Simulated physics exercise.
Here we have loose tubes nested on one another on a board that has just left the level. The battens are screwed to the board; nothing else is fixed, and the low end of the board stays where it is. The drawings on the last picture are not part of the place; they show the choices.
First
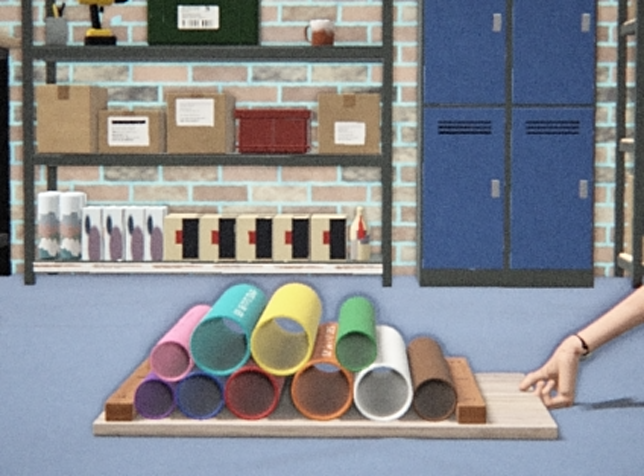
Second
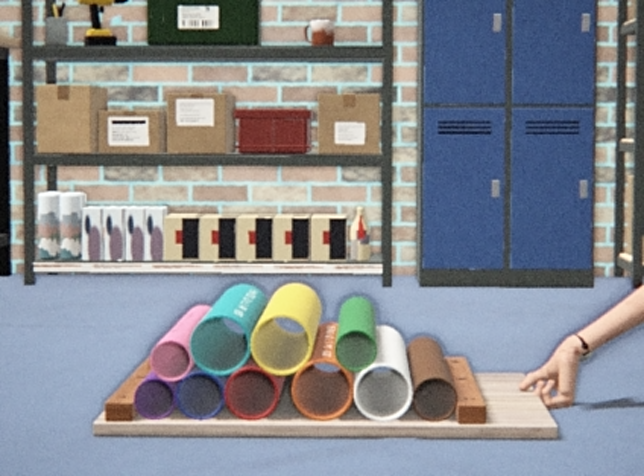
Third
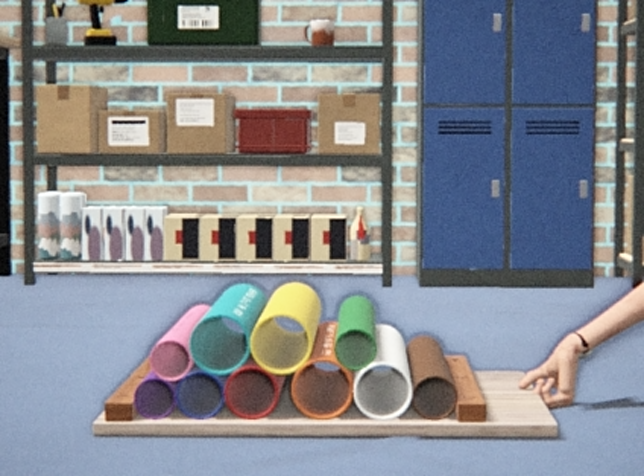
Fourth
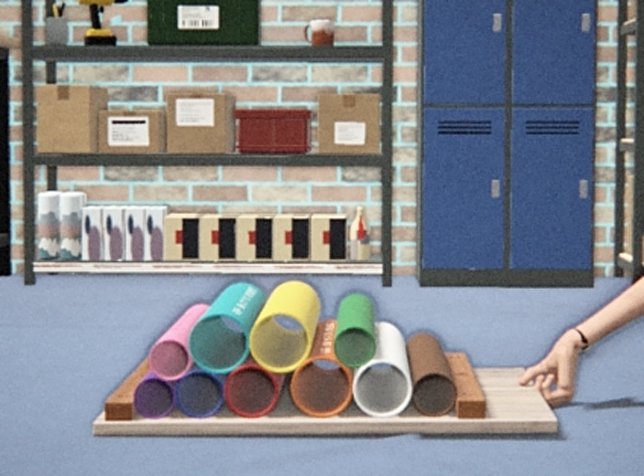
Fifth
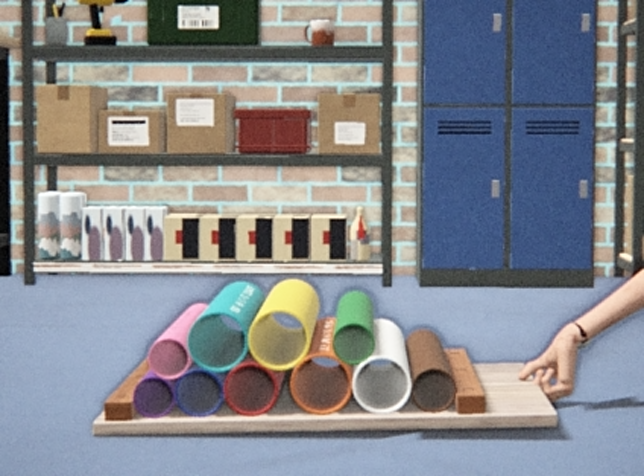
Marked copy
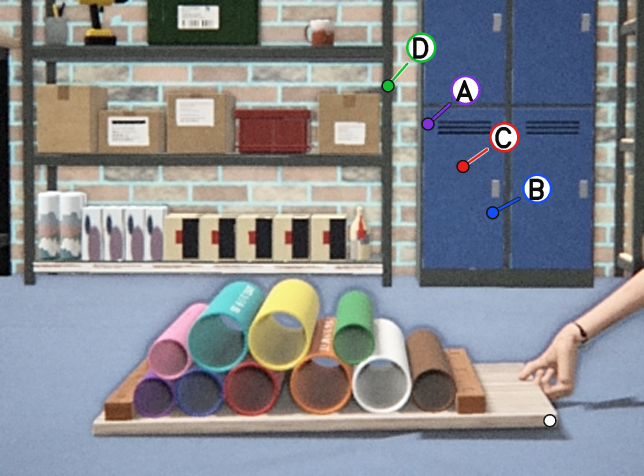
A hand grips the right end of a board stacked with colored tubes, barely moving it.
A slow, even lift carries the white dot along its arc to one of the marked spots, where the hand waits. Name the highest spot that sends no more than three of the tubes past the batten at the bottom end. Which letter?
Stop at C.
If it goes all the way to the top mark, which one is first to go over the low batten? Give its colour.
It is the pink one.
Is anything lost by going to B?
Yes, at B.
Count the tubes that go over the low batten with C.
At C the number is three.
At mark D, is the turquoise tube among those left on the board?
No.
On the marked copy, A at (428, 124); B at (493, 213); C at (463, 166); D at (388, 86); the white dot at (550, 421).
Following C. Soon after the start, board at 20°.
Later, board at 36°.
In the end, board at 36°, three over the low batten (pink, yellow, turquoise).
As for the rest, A four over the low batten (pink, yellow, turquoise, green); B three over the low batten (pink, yellow, turquoise); D four over the low batten (pink, yellow, turquoise, green).
